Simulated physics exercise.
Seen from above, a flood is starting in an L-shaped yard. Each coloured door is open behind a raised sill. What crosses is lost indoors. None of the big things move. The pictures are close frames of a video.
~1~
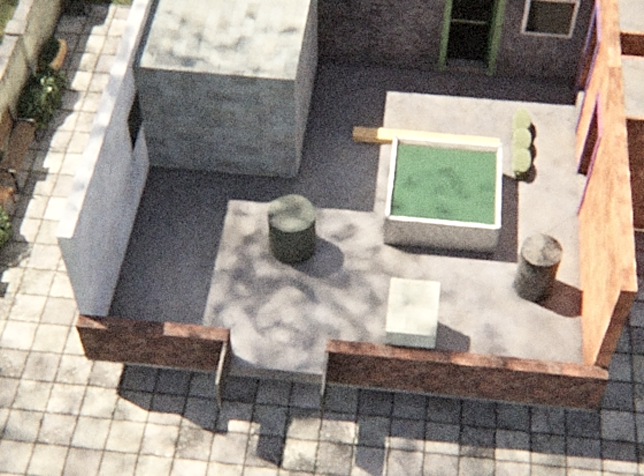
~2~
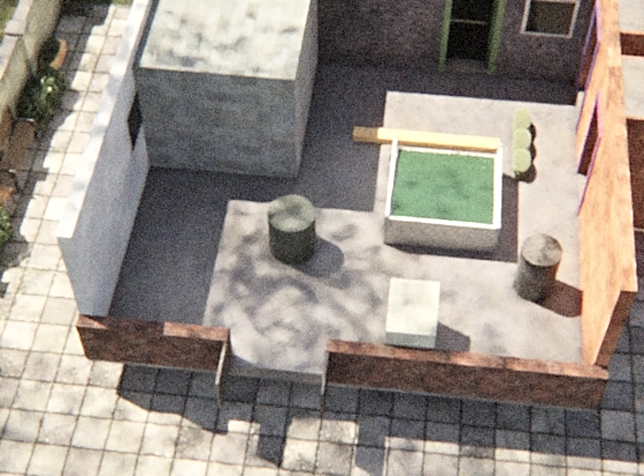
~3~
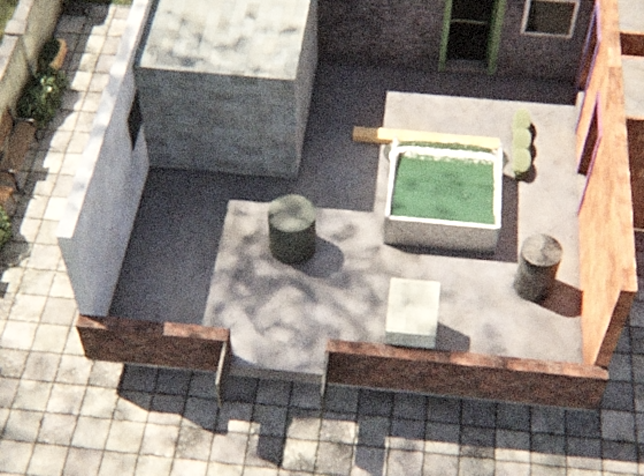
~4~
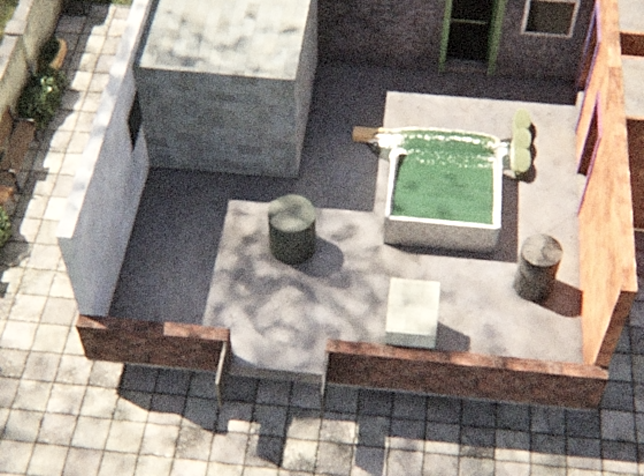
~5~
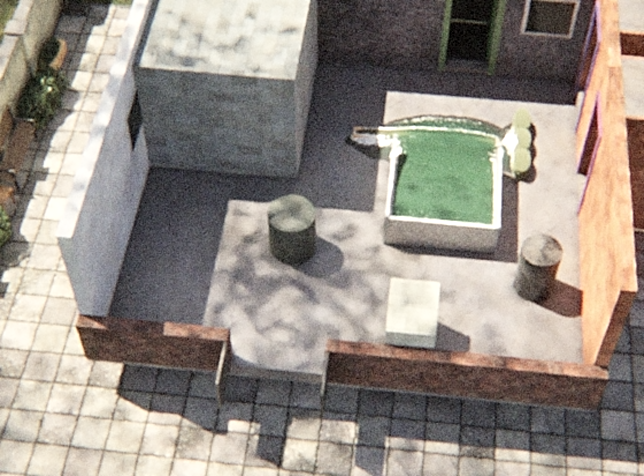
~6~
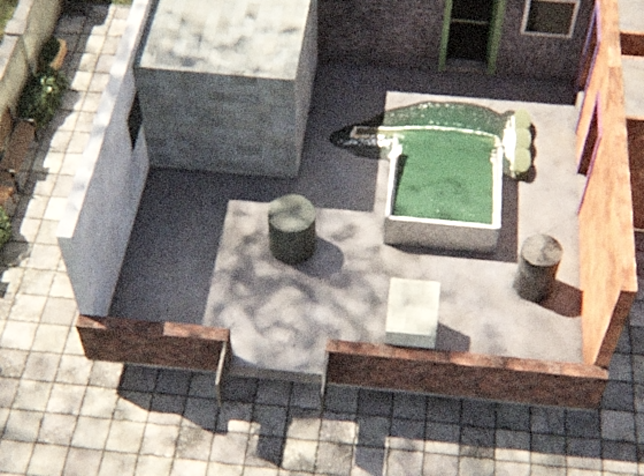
At first, green water lies still in a white-rimmed square tank in a walled yard, near a wooden beam, round bushes and drums. Then the water slips over the tank's far side in a pale, foamy edge, covers the beam, and spreads across the paving behind, widening mostly to the left.
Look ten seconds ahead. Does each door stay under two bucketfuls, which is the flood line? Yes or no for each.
Blue door - yes, stays under; green door - no, it floods; purple door - yes, stays under.
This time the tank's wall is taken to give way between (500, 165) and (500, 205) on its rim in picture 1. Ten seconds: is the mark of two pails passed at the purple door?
Then purple door ends up above.
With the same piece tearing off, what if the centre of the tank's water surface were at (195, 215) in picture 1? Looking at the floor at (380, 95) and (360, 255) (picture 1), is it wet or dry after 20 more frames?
I'd say still dry for the first and swamped for the second.
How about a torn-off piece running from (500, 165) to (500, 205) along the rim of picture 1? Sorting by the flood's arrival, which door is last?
Coming last is the one in green.
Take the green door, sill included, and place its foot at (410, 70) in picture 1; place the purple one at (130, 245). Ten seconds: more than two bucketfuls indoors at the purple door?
Well, the purple one never reaches the limit, I reckon.
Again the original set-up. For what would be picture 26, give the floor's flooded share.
Roughly 40 %.
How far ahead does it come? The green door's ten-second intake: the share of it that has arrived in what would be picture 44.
Around 100 %.
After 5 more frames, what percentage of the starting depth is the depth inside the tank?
About 50 %.
A moment on, water covers 25 % of the floor; the blue door not reached, the green door under two buckets in, the purple door not reached.
Next, water covers 30 % of the floor; the blue door not reached, the green door far over two buckets in, the purple door not reached.
Then, water covers 40 % of the floor; the blue door wet at the sill, nothing in, the green door far over two buckets in, the purple door wet at the sill, nothing in.
Later, water covers 65 % of the floor; the blue door wet at the sill, nothing in, the green door far over two buckets in, the purple door wet at the sill, nothing in.
In the end, water covers 85 % of the floor; the blue door wet at the sill, nothing in, the green door far over two buckets in, the purple door wet at the sill, nothing in.
